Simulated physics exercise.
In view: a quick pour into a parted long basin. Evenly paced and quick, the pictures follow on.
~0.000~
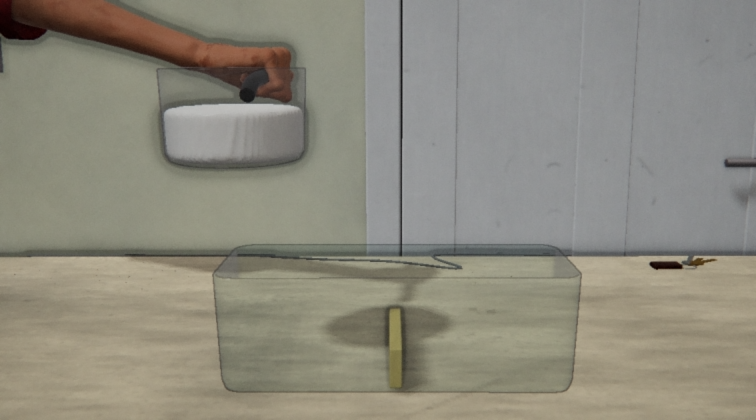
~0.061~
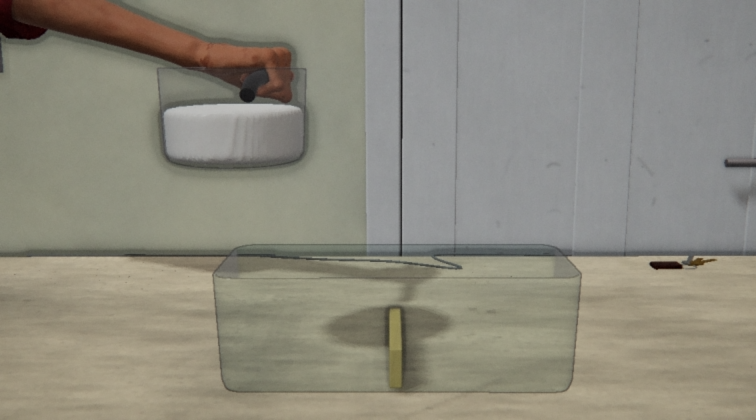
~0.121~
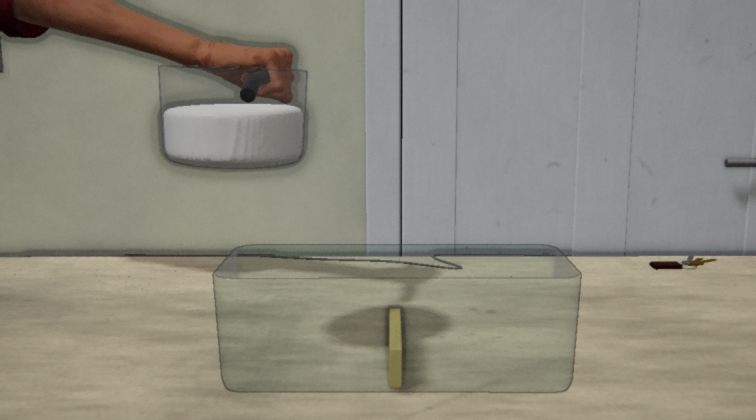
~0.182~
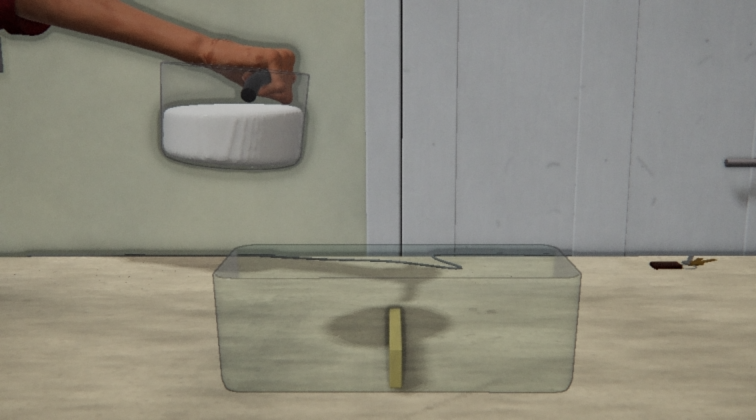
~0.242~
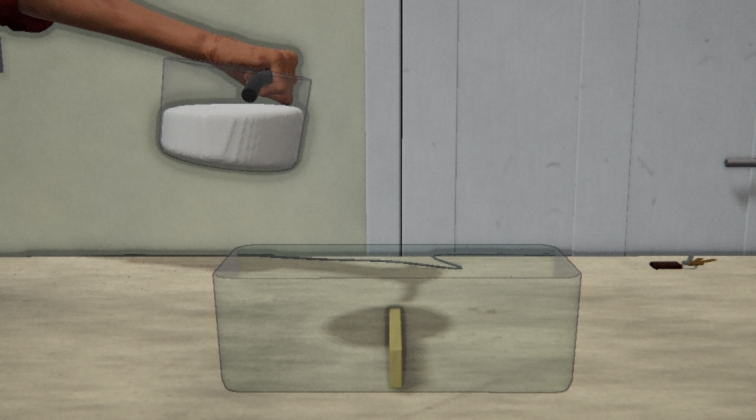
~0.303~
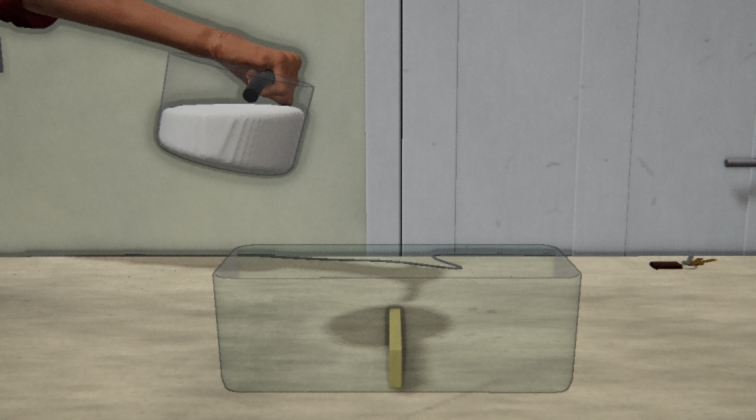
Above a parted long basin, a hand slowly tilts a clear container of white liquid rightward.
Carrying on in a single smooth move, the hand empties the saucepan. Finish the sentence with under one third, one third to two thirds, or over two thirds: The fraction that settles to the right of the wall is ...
The fraction that settles to the right of the wall is under one third.
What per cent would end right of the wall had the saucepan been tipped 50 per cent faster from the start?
I'd say close to 5 per cent.
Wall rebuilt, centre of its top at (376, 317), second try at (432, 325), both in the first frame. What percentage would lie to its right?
Well, it's close to 35 per cent for the first one, then 5 per cent for the other.
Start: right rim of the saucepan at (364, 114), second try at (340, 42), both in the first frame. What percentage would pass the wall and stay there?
Result, first then second: About 65 % and about 60 %.
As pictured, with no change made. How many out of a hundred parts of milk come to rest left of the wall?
Close to 85 in a hundred.
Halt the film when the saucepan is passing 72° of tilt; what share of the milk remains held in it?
Roughly 70 percent remains at that point.
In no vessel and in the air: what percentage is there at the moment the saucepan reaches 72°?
Share: Approx. 25 %.
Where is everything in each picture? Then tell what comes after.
Tilt 0°; pouring edge (304, 70); surface from (169, 110) to (302, 109); the long basin's rim runs from (225, 262) to (568, 262); the wall's top is at (395, 329), in the first picture.
Tilt 1°; pouring edge (304, 71); surface from (169, 110) to (302, 109), in the second picture.
Tilt 2°; pouring edge (306, 73); surface from (169, 110) to (303, 110), in the third picture.
Tilt 5°; pouring edge (308, 77); surface from (169, 110) to (303, 110), in the fourth picture.
Tilt 9°; pouring edge (310, 82); surface from (169, 110) to (303, 110), in the fifth picture.
Tilt 14°; pouring edge (312, 89); surface from (168, 111) to (305, 111), in the sixth picture.
A moment on, the saucepan is tipped part way and 71 per cent is still to pour, 4 is left of the wall and 0 right of it.
Next, the saucepan is tipped right over and 11 per cent is still to pour, 67 is left of the wall and 10 right of it.
Then the saucepan is tipped right over and 0 per cent is still to pour, 87 is left of the wall and 12 right of it.
Later the saucepan is tipped right over and 0 per cent is still to pour, 86 is left of the wall and 13 right of it.
At rest 86 per cent lies left of the wall, 13 right of it and 1 outside.
